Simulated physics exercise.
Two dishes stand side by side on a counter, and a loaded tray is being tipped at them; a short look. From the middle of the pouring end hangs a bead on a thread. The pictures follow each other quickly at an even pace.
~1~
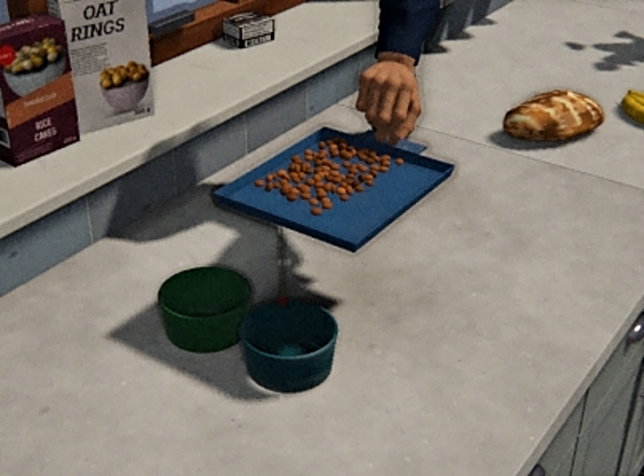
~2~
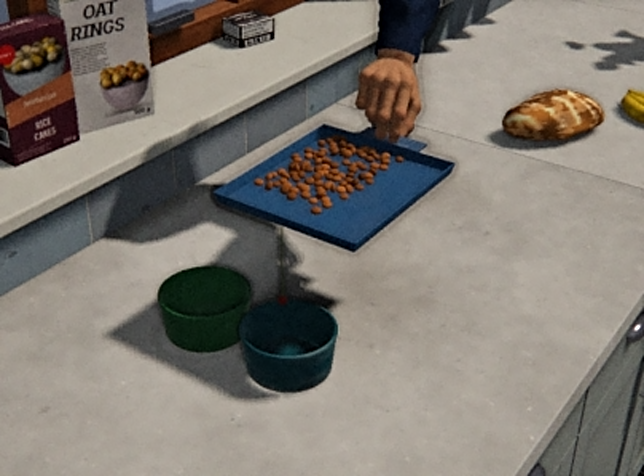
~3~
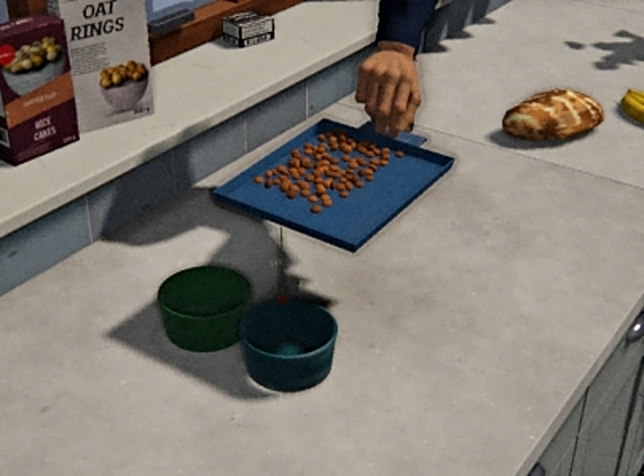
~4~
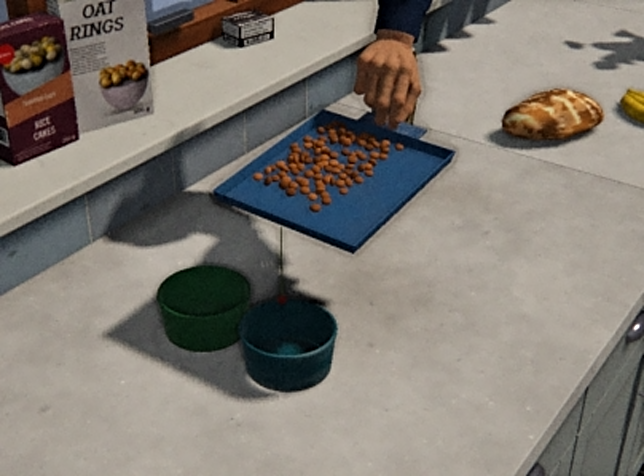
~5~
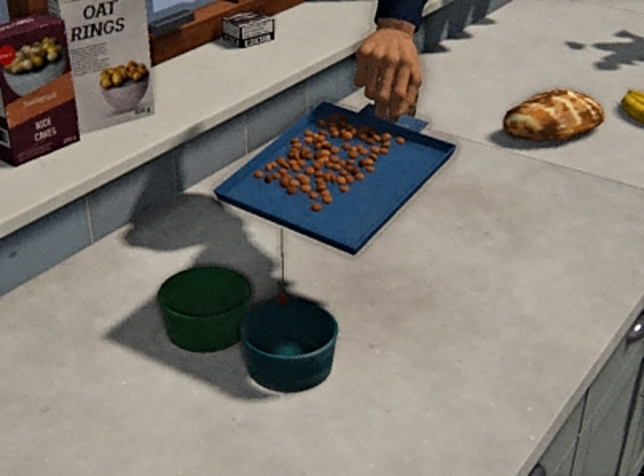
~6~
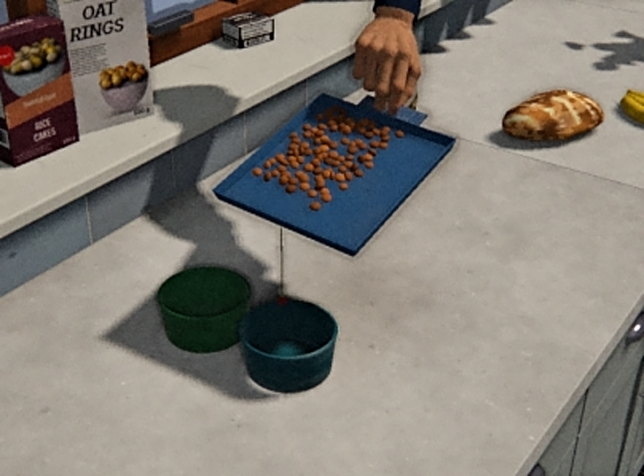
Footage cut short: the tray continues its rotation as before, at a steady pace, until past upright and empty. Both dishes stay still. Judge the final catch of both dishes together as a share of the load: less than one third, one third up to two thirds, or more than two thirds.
The combined catch is one third up to two thirds.
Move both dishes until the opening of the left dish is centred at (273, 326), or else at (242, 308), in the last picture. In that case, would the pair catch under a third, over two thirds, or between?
Beyond two thirds, then over two thirds.
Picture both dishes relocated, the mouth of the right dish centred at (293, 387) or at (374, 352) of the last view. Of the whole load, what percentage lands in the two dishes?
About 10% on the first try and 80% on the second.
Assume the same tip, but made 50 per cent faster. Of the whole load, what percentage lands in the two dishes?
Estimate: Some 60%.
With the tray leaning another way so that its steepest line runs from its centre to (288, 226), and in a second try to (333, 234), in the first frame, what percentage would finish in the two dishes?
Roughly 60 percent first and 30 percent second.
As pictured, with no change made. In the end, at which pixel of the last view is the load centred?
The centre comes to rest near (303, 373).
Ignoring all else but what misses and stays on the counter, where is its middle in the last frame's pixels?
(349, 404), roughly.
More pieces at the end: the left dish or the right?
That's going to be the one at right.
Just after the last frame, tray tipped steeply; the larger part on the tray; just a few in the right dish; about a tenth in the air.
A moment on, tray tipped right over; roughly a third on the tray; roughly a quarter in the right dish; roughly a quarter outside both; roughly a quarter in the air.
Further on, tray tipped past a quarter turn; roughly two thirds in the right dish; roughly half outside both.
When it is over, tray tipped past a quarter turn; roughly two thirds in the right dish; not one in the left dish; roughly half outside both.
